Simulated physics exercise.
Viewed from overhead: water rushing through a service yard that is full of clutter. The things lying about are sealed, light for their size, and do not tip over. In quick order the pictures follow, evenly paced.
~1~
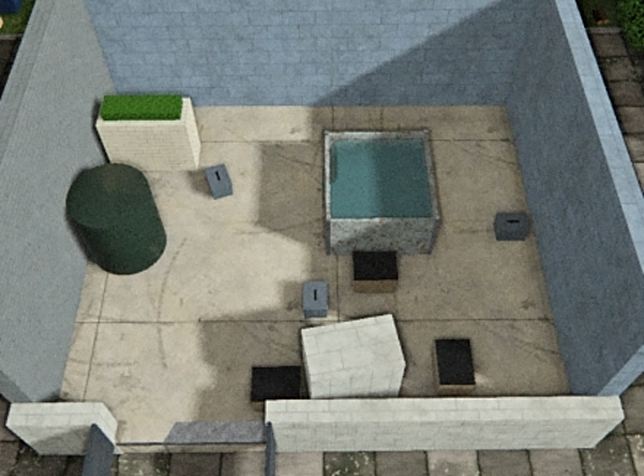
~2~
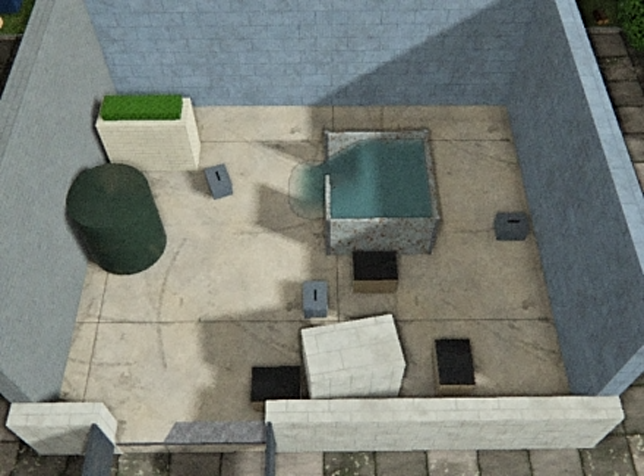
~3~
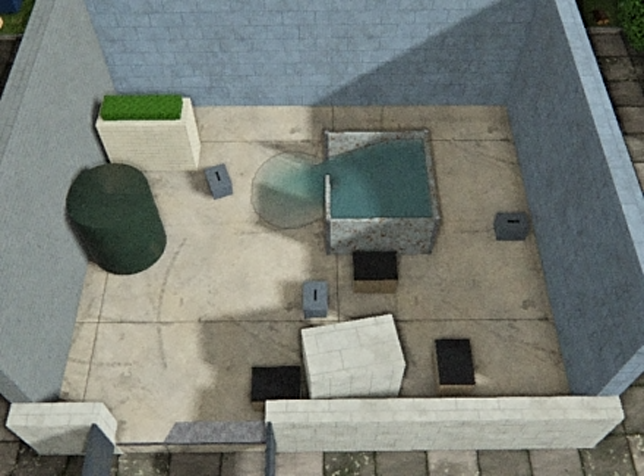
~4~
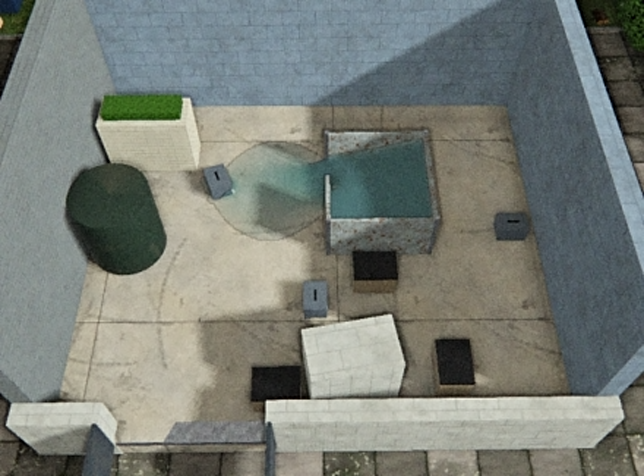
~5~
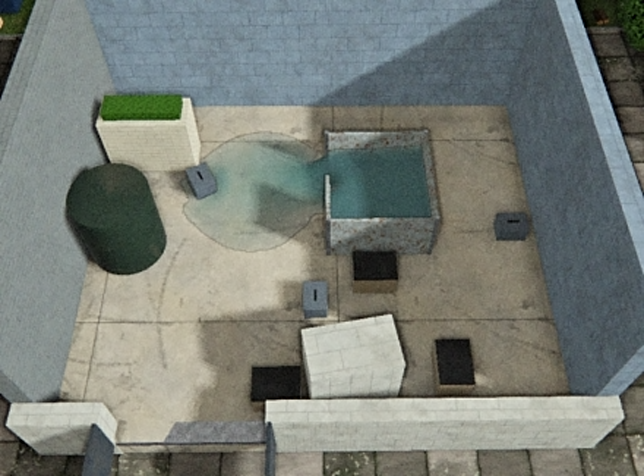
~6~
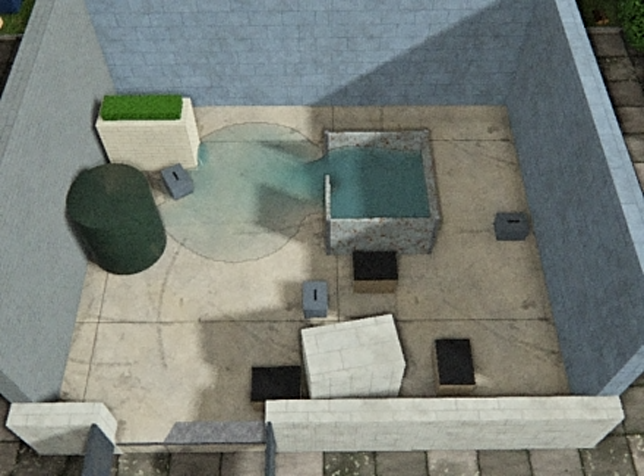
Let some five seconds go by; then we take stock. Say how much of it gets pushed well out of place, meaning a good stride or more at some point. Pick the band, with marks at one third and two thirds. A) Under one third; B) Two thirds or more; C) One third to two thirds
A.
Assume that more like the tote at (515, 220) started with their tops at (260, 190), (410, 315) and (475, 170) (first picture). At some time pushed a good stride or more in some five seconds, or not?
Outcome per entry: Knocked aside / stays where it is / stays where it is.
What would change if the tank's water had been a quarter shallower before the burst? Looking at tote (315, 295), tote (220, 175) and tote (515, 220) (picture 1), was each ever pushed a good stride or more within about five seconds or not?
One: Stayed below the mark. Two: Passed the mark. Three: Stayed below the mark.
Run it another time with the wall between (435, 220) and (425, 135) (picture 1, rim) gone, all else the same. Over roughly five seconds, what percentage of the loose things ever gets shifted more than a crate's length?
Estimate: Some 40 per cent.
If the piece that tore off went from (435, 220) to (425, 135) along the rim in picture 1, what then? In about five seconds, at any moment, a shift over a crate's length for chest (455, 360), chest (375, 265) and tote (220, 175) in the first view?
In the order asked: Goes the distance, then never gets that far, then goes the distance.
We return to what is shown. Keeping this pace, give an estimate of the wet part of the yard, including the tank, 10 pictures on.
About 40 percent.
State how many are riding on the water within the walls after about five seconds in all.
That would be 2.
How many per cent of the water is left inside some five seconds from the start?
Close to 96 %.
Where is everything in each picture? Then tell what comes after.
A tote at (218, 176) rests on the ground; a tote at (513, 221) rests on the ground; 0 of 7 have shifted, in the first frame.
A tote at (218, 176), on the bottom; a tote at (513, 221) rests on the ground; 0 of 7 have shifted, in the second frame.
A tote at (218, 176) rests on the ground; a tote at (513, 221) rests on the ground; 0 of 7 have shifted, in the third frame.
A tote at (217, 176) rests on the ground; a tote at (513, 221) rests on the ground; 0 of 7 have shifted, in the fourth frame.
A tote at (200, 176) rests on the ground, close to its start; a tote at (513, 221) rests on the ground; 1 of 7 have shifted, in the fifth frame.
A tote at (176, 176), on the bottom, a stride from its start; a tote at (513, 221) rests on the ground; 1 of 7 have shifted, in the sixth frame.
A moment on, 1 of 7 are well off their spots; 0 afloat.
Next, 1 of 7 are well off their spots; 2 afloat.
Later, 2 of 7 are well off their spots; 2 afloat.
In the end, 1 of 7 are well off their spots, and 2 have been at some point; 2 afloat.
